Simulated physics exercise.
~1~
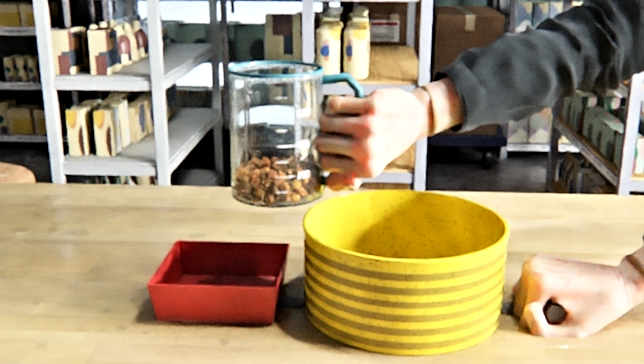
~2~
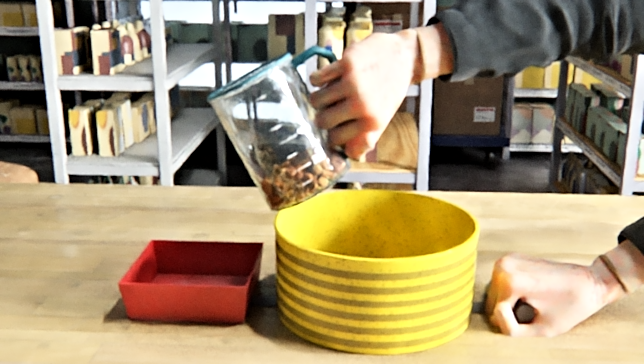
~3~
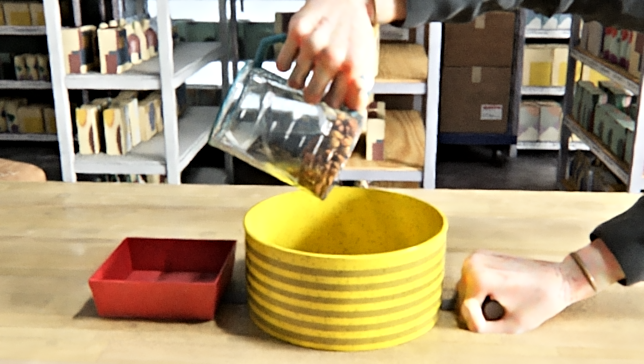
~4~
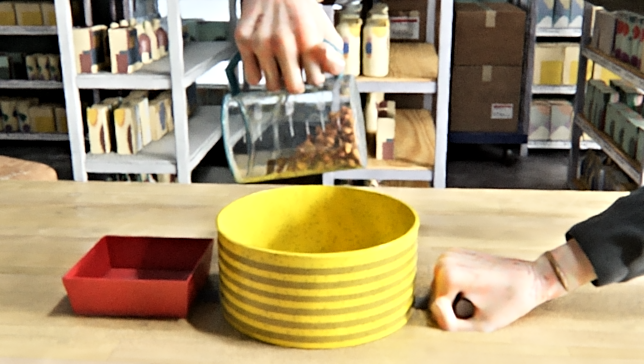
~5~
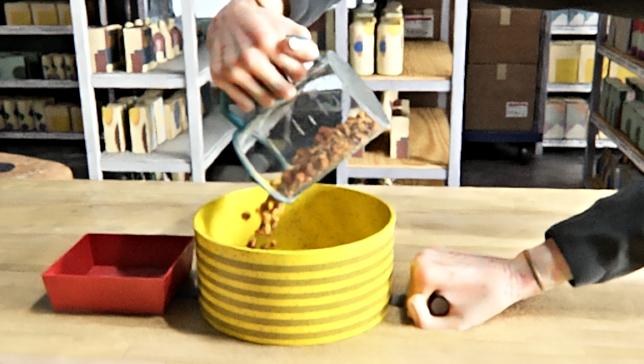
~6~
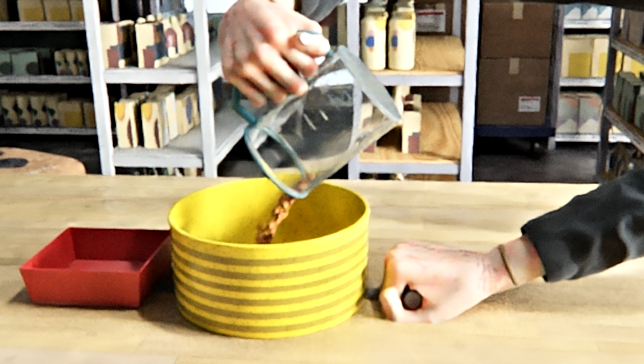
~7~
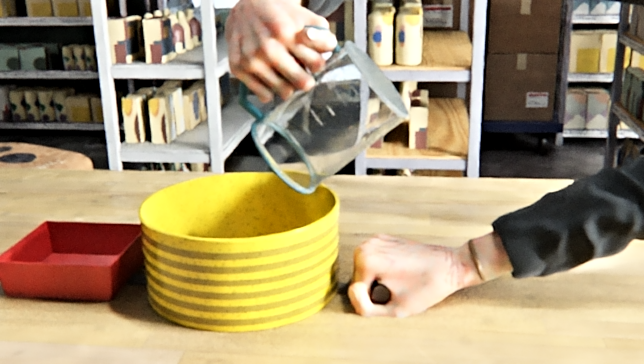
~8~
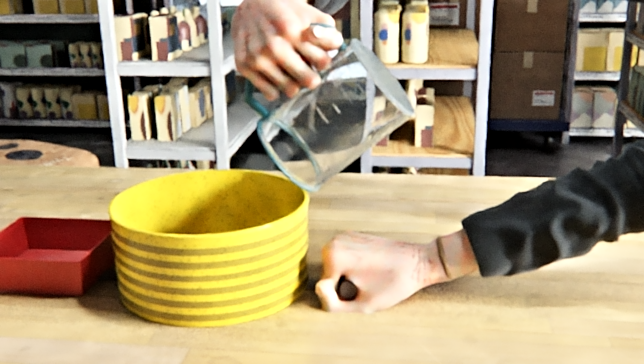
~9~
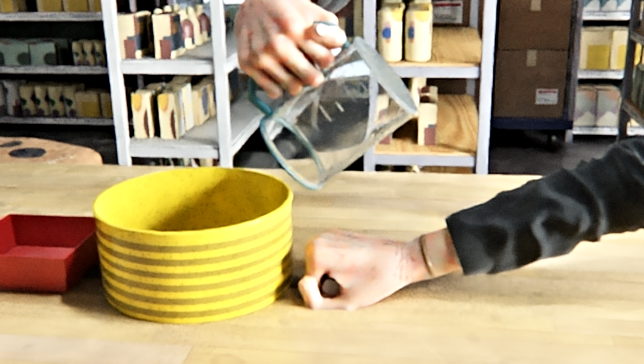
Hand tipping a glass jug of cat kibble into a yellow pot as another draws pot and red tin left, emptying it.
